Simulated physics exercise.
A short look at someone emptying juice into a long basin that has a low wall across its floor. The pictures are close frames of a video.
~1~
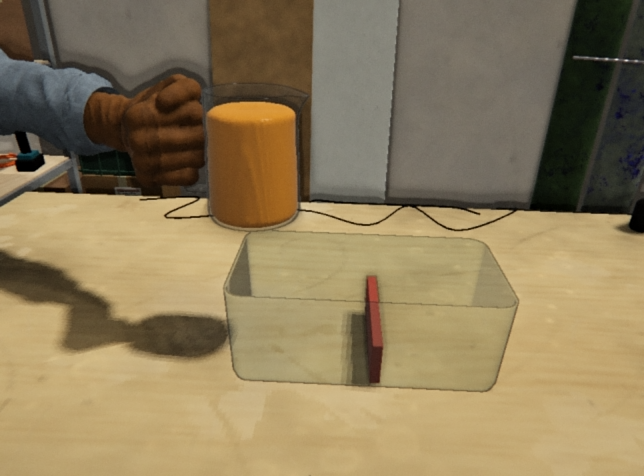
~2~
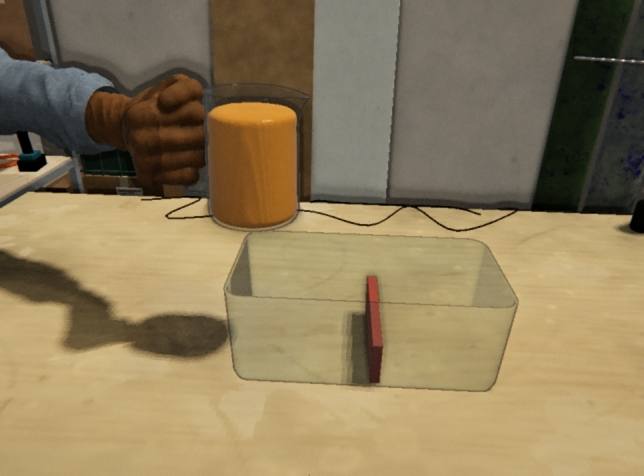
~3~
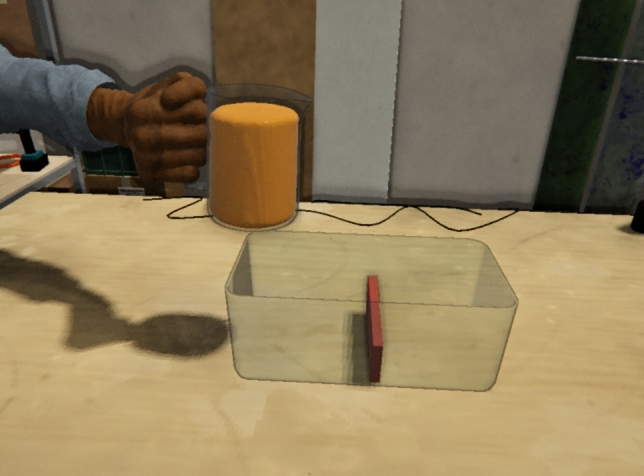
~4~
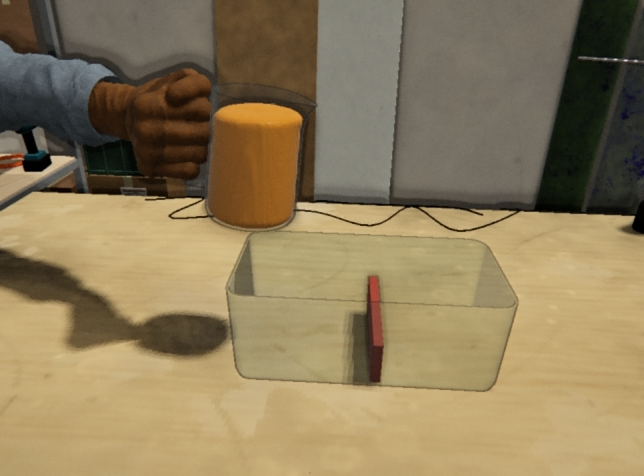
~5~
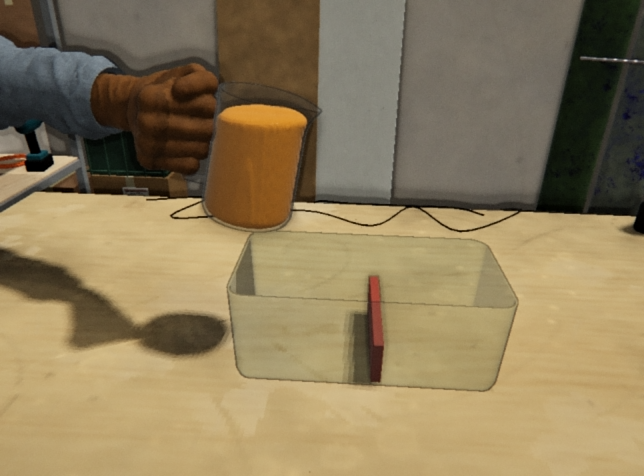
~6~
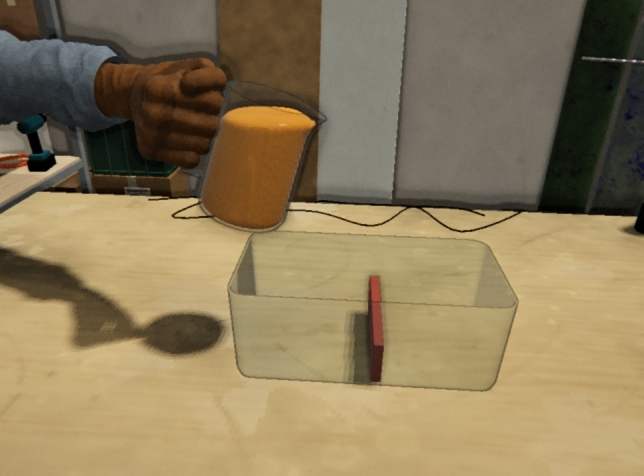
A clear container of orange juice, held at the left by a brown-gloved hand, starts upright and tilts slightly to the right, its liquid shifting inside, behind a still, empty, clear basin with a low red wall across its floor.
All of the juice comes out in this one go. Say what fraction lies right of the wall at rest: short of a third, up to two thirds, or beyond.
In the end between a third and two thirds is right of the wall.
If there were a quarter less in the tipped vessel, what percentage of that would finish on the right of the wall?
About 20 per cent.
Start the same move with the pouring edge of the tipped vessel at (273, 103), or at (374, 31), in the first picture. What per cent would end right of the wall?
In turn 5 and 85 in a hundred.
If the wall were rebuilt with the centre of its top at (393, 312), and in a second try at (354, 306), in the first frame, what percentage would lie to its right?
Roughly 5 per cent, and 75 per cent.
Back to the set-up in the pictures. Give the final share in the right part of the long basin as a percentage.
Close to 40 per cent.
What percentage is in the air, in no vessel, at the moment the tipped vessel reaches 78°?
It comes to 15 per cent or so.
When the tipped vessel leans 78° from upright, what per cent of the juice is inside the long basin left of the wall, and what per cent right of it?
Left: 0 %. Right: 5 %.
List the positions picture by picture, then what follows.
It leans 0°; its right rim is at (309, 94); the juice meets the walls at (209, 109) and (296, 111); the long basin's rim runs from (236, 260) to (500, 271); the wall's top is at (374, 309), in the first frame.
It leans 1°; its right rim is at (310, 96); the juice meets the walls at (211, 109) and (297, 113), in the second frame.
It leans 3°; its right rim is at (313, 99); the juice meets the walls at (213, 110) and (299, 114), in the third frame.
It leans 6°; its right rim is at (317, 104); the juice meets the walls at (217, 111) and (304, 115), in the fourth frame.
It leans 11°; its right rim is at (322, 110); the juice meets the walls at (219, 115) and (309, 117), in the fifth frame.
It leans 17°; its right rim is at (327, 118); the juice meets the walls at (218, 134) and (316, 119), in the sixth frame.
A moment on, the tilt is 78° and 80 per cent is still to pour, 1 is left of the wall and 4 right of it.
Next, the tilt is 111° and 26 per cent is still to pour, 23 is left of the wall and 34 right of it.
Then the tilt is 114° and 1 per cent is still to pour, 55 is left of the wall and 41 right of it.
Later the tilt is 114° and 0 per cent is still to pour, 58 is left of the wall and 41 right of it.
At rest 58 per cent lies left of the wall, 41 right of it and 1 outside.
